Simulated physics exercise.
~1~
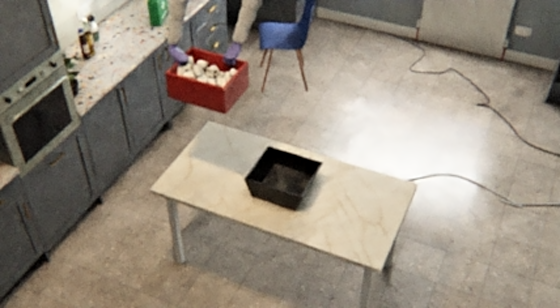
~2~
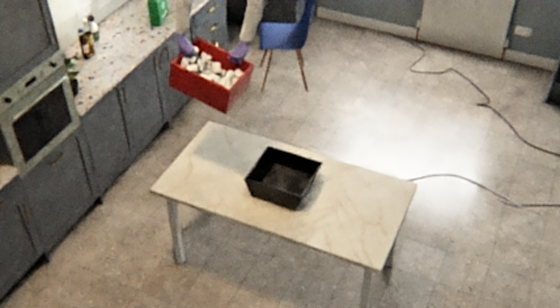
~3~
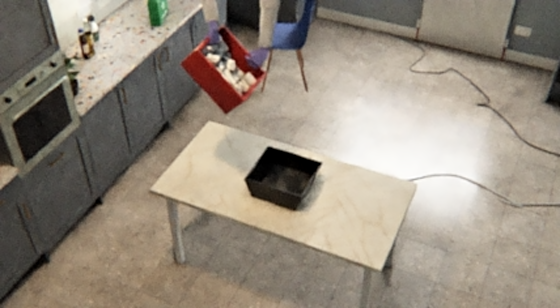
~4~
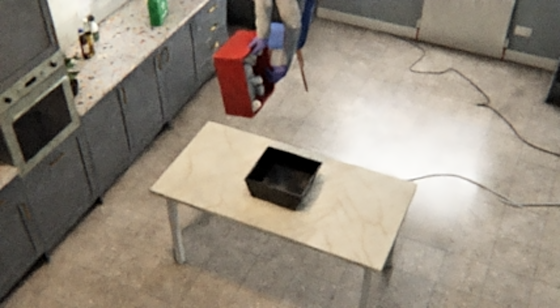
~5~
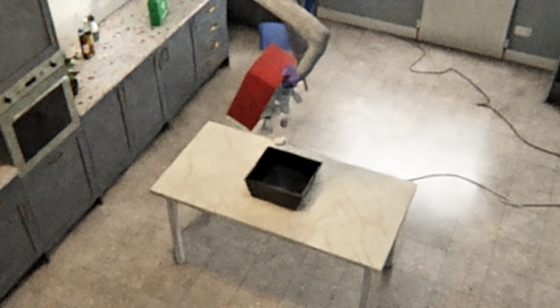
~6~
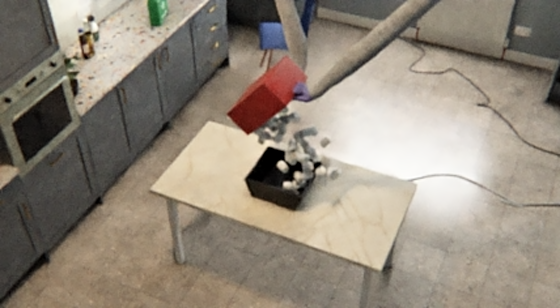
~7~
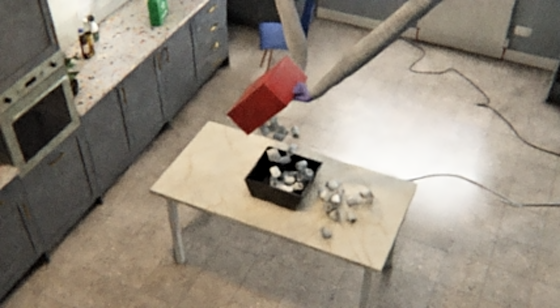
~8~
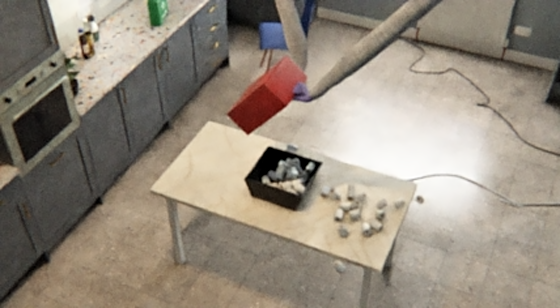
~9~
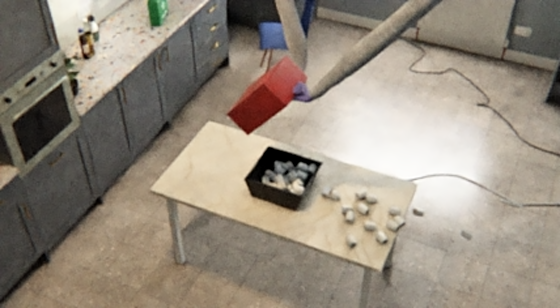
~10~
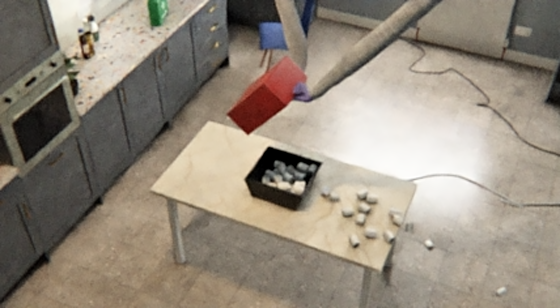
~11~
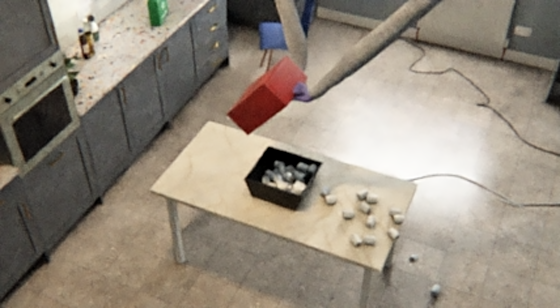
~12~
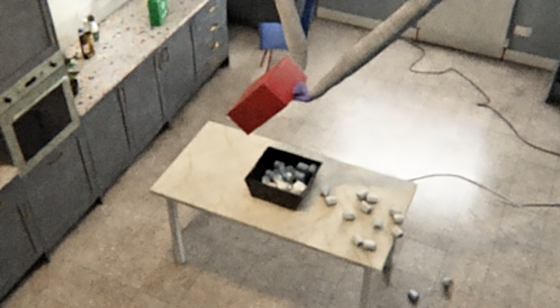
A pair of long arms tipped a red crate of small pale rolls over a black tray on the table, and most tumbled in, but others scattered across the tabletop to the right and a few dropped to the floor.
